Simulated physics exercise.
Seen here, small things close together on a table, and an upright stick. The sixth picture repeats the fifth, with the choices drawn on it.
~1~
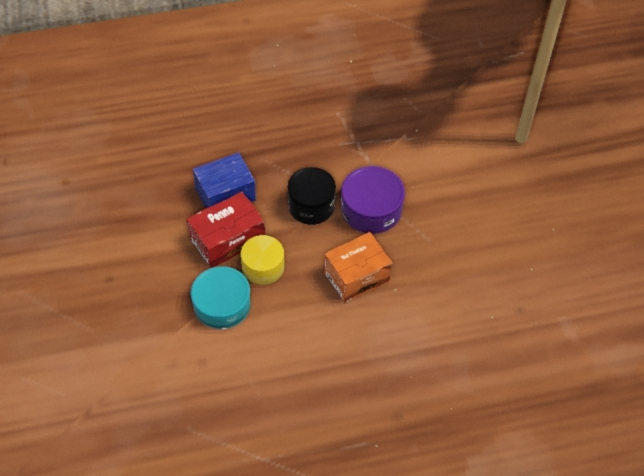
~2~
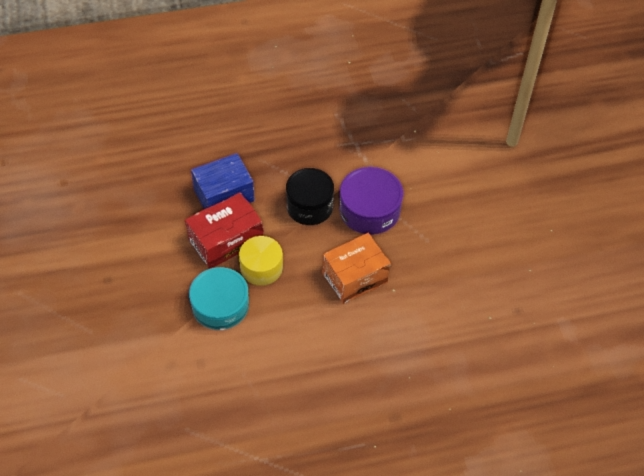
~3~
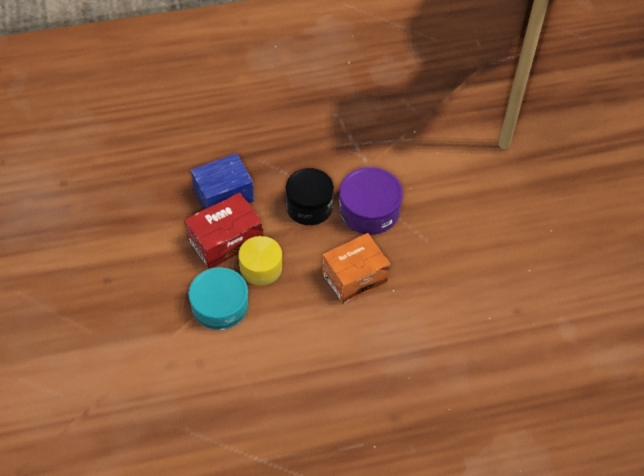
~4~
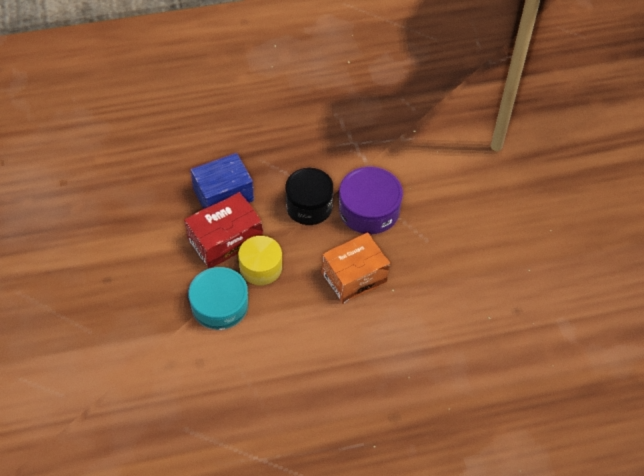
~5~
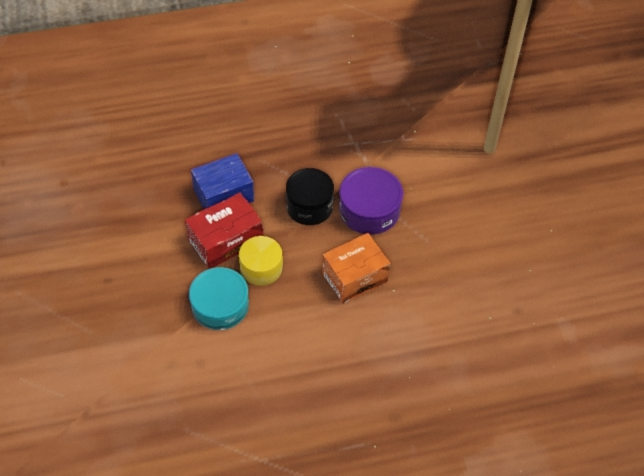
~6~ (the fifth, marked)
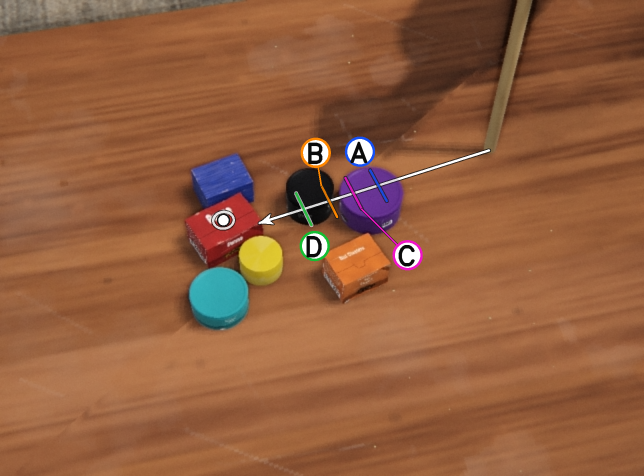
On a wooden table, an upright stick and its shadow shifting slightly left beside a still cluster of seven small coloured containers.
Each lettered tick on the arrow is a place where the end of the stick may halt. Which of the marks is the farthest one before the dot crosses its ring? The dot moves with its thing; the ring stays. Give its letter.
At D, and not beyond.
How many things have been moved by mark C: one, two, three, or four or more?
It has moved one.
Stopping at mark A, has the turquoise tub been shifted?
No.
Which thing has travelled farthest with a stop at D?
It is the black tub.
On the marked copy, A at (379, 186); B at (330, 201); C at (353, 193); D at (304, 209); the arrow from (489, 150) to (260, 223); the white dot at (224, 221).
Taking D. A third of the way, foot of the stick (424, 172).
Two thirds of the way, foot of the stick (357, 193); purple jar (360, 214).
When it is over, foot of the stick (304, 210); black tub (275, 207); purple jar (359, 216); the dot is still in its ring.
As for the rest, A keeps the dot in but is short; B keeps the dot in but is short; C keeps the dot in but is short.
